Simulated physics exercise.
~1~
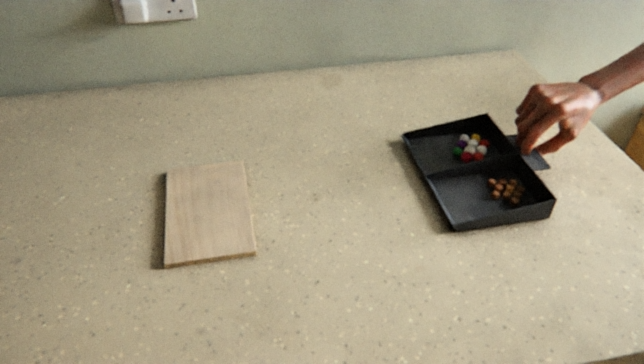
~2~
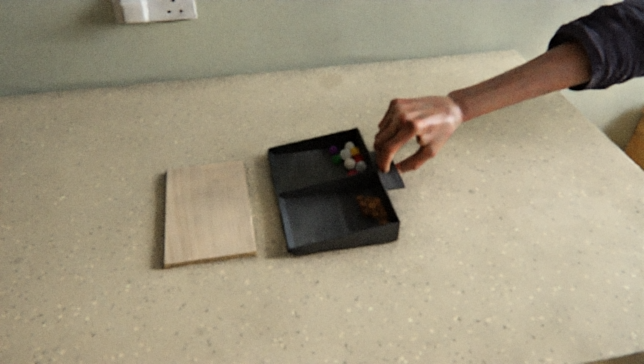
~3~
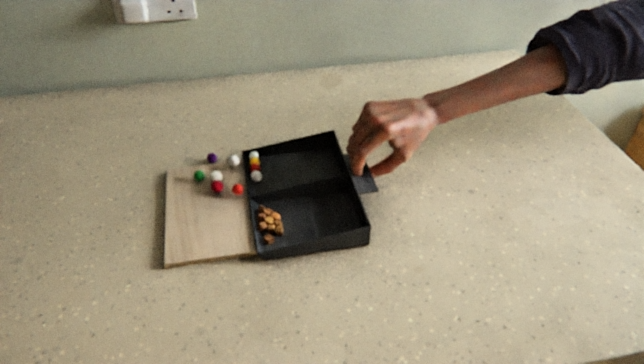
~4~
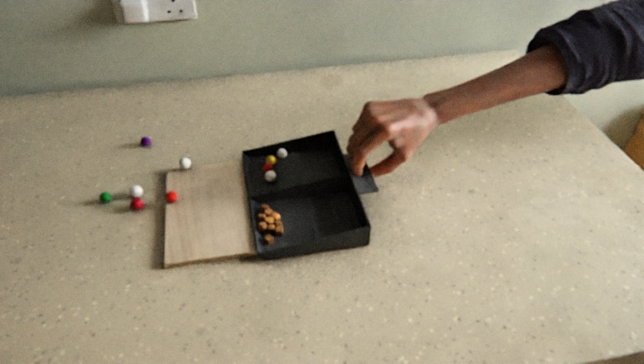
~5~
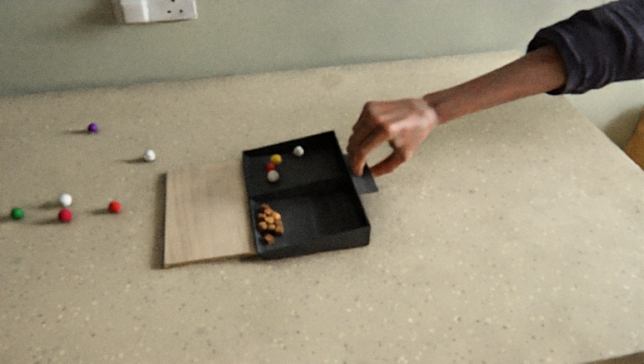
Hand pushing a black divided tray left into a wooden board, most colourful balls rolling out while brown pieces stay inside.
